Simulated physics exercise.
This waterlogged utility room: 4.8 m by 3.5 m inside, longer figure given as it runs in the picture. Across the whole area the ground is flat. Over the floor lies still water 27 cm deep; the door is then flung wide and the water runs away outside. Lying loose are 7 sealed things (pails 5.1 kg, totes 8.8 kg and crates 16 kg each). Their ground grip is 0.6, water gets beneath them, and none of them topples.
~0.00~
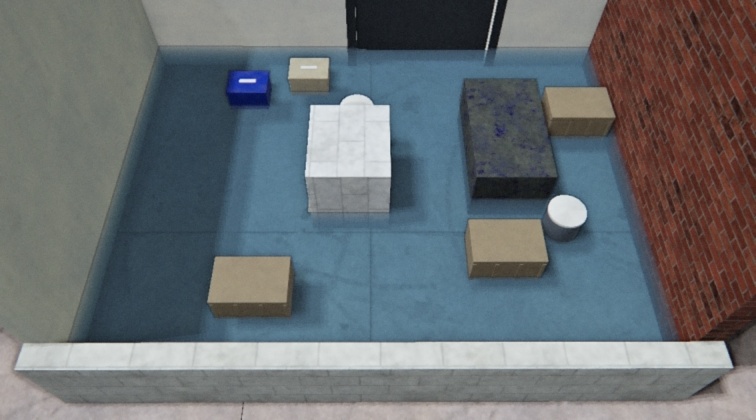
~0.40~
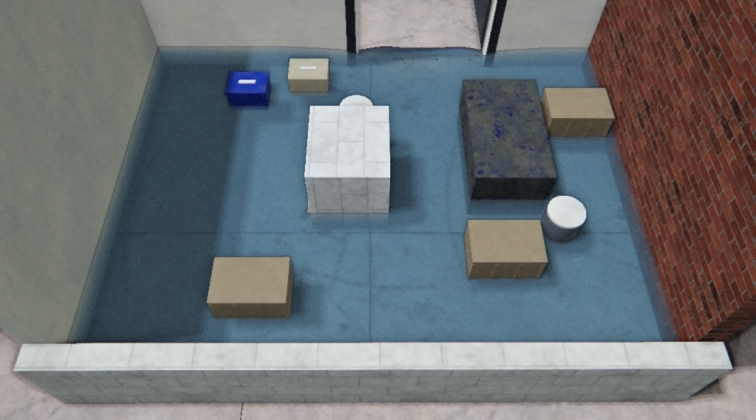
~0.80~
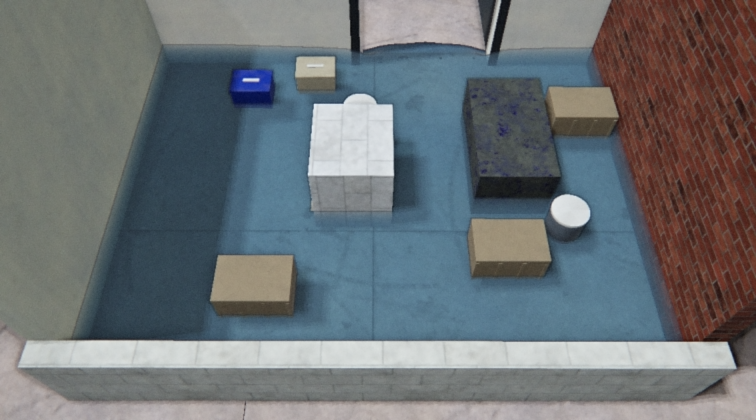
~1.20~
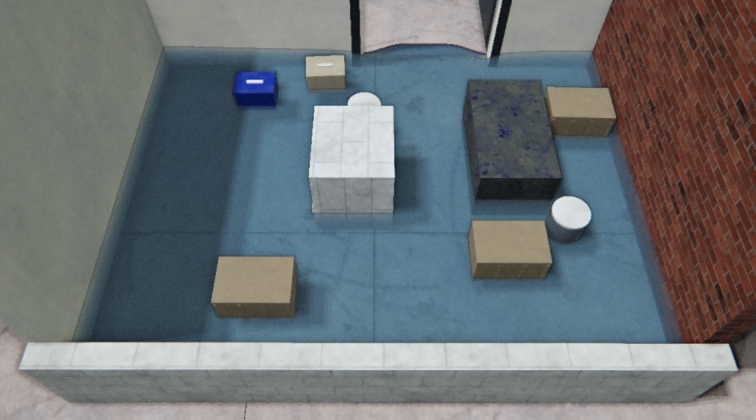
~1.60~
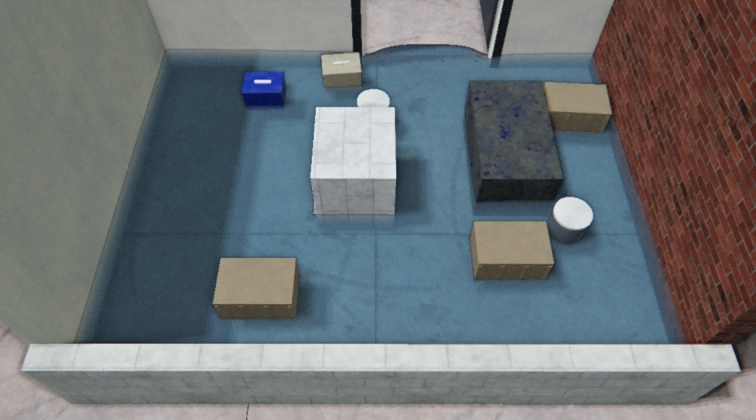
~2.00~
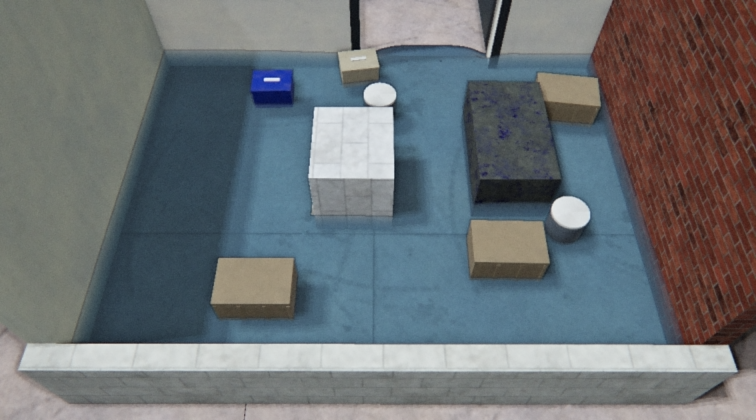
The dark door at the back of the flooded room opened, then the blue tote, a small beige box and a white round-topped object drifted slightly right, before a box near the brick wall turned a little.
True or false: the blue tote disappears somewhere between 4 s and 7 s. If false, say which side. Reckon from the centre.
True.
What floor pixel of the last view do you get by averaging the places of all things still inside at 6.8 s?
Somewhere near (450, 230).
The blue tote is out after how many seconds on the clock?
That happens at about 5.0 s.
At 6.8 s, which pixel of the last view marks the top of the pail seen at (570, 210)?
I'd put it somewhere near (567, 144).
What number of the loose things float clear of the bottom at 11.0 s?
It comes to 3 of them.
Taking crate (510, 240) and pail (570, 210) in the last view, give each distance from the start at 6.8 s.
First: 40 cm. Second: 80 cm.
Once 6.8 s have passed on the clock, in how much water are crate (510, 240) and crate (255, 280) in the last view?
I'd put it at 19 cm and 20 cm respectively.
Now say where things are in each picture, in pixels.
The first frame shows the blue tote at (248, 82) floats; 27 cm deep round most things; 0 of 7 have shifted.
The second frame shows the blue tote at (247, 82), afloat; about 4100 L in view; 0 of 7 have shifted.
The third frame shows the blue tote at (251, 81) floats; 27 cm deep round most things; 0 of 7 have shifted.
The fourth frame shows the blue tote at (255, 82), afloat; about 3930 L in view; 2 of 7 have shifted.
The fifth frame shows the blue tote at (263, 82), afloat, 10 cm from its start; about 3850 L in view; 4 of 7 have shifted.
The sixth frame shows the blue tote at (272, 80) floats, 21 cm from its start; about 3750 L in view; 4 of 7 have shifted.
After 3.0 s the blue tote is near (305, 71), 0.6 m from its start, afloat; 1 of 7 are out; 6 afloat.
After 6.8 s the blue tote has gone out (at 5.1 s); 4 of 7 are out; 3 afloat.
After 11.0 s the blue tote has gone out (at 5.1 s); 4 of 7 are out; 3 afloat.
After 15.0 s the blue tote has gone out (at 5.1 s); 5 of 7 are out; 2 afloat.
